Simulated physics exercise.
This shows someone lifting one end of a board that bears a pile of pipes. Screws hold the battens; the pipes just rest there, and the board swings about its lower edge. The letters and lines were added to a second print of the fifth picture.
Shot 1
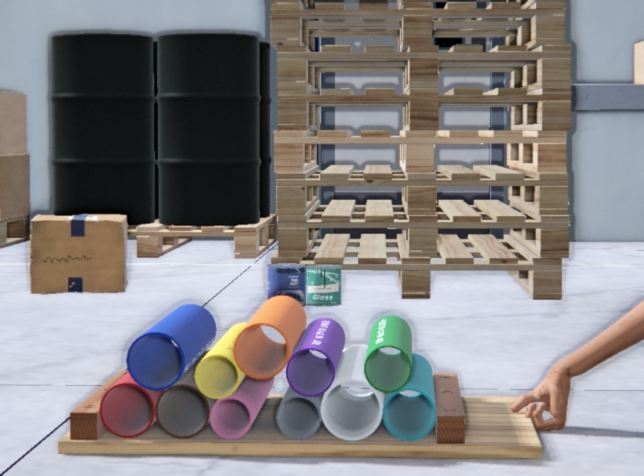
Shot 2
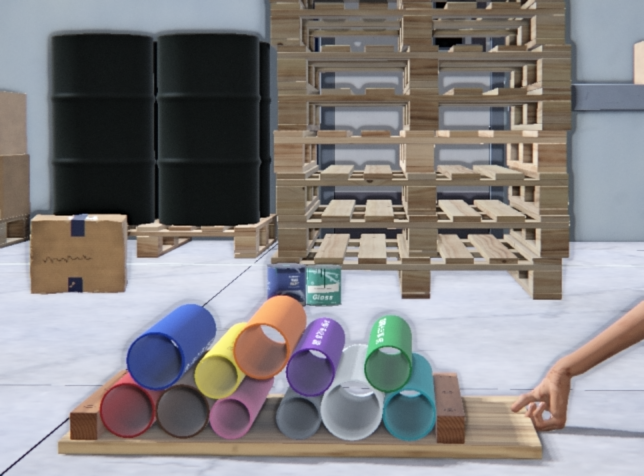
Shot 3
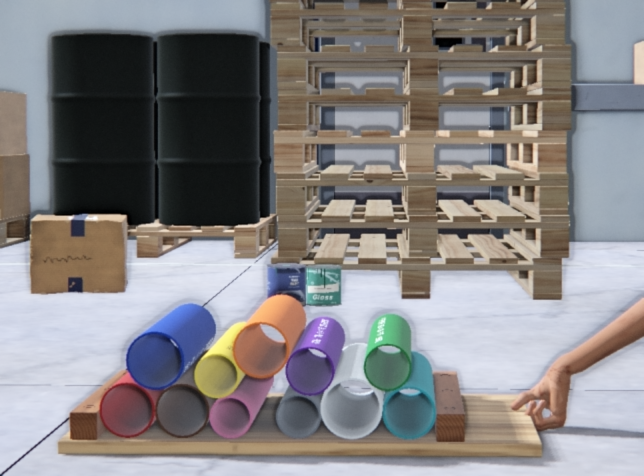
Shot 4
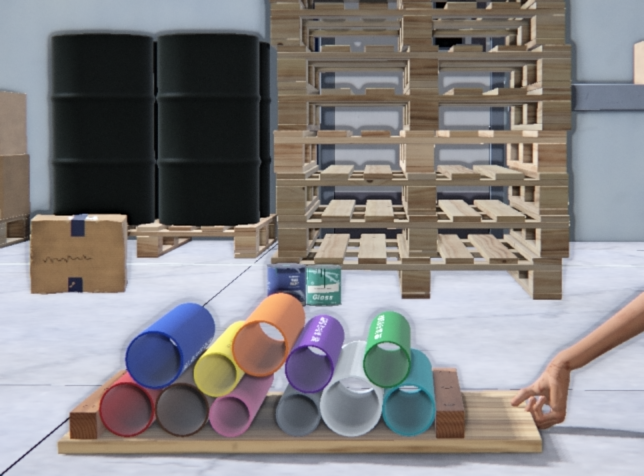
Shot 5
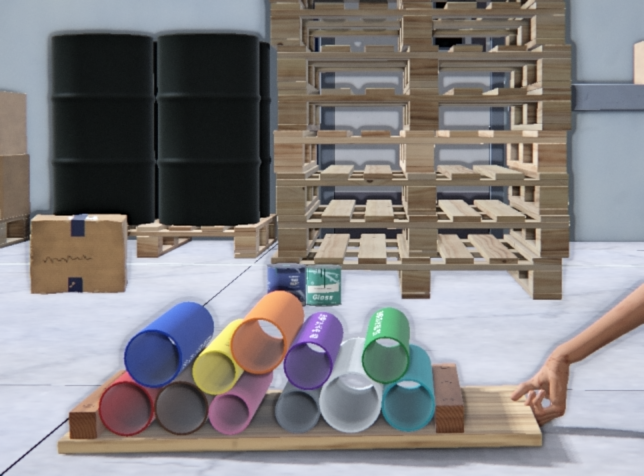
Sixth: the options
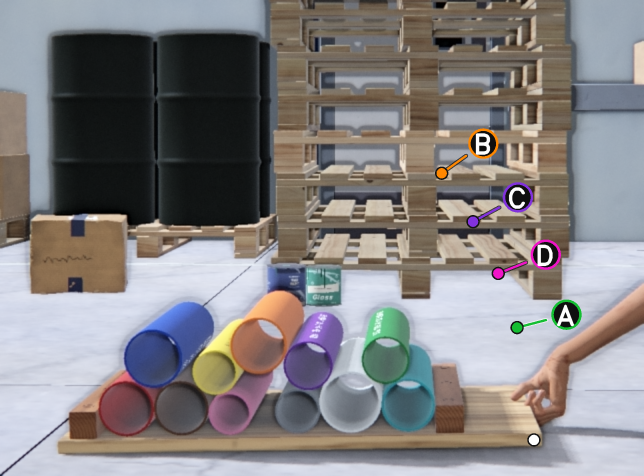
In a warehouse with stacked pallets and black drums, a hand at the right grips the end of a wooden board holding a pile of colourful pipes between two battens, and the board and pipes barely move.
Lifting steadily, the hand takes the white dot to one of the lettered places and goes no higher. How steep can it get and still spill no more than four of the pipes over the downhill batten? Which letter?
It can be raised to B.
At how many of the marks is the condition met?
The number is four.
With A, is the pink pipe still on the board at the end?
Yes, with A.
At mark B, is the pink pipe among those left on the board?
Yes, with B.
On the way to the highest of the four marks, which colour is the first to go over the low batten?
First is the blue one.
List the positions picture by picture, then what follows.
In the first frame, grey pipe (299, 418); white pipe (352, 410); turquoise pipe (410, 414).
In the second frame, turquoise pipe (410, 414); purple pipe (310, 372).
In the third frame, board (307, 409); white pipe (351, 408); turquoise pipe (409, 413); red pipe (128, 410).
In the fourth frame, board (307, 407); red pipe (127, 409); brown pipe (182, 409).
In the fifth frame, board (307, 404); red pipe (126, 408); brown pipe (182, 408).
On the copy, A at (517, 328); B at (442, 173); C at (473, 222); D at (498, 273); the white dot at (534, 440).
On B. First, board at 20°.
Then, board at 36°.
Finally, board at 36°, four over the low batten (purple, blue, yellow, orange).
By contrast, A none over the low batten; C four over the low batten (purple, blue, yellow, orange); D four over the low batten (purple, blue, yellow, orange).
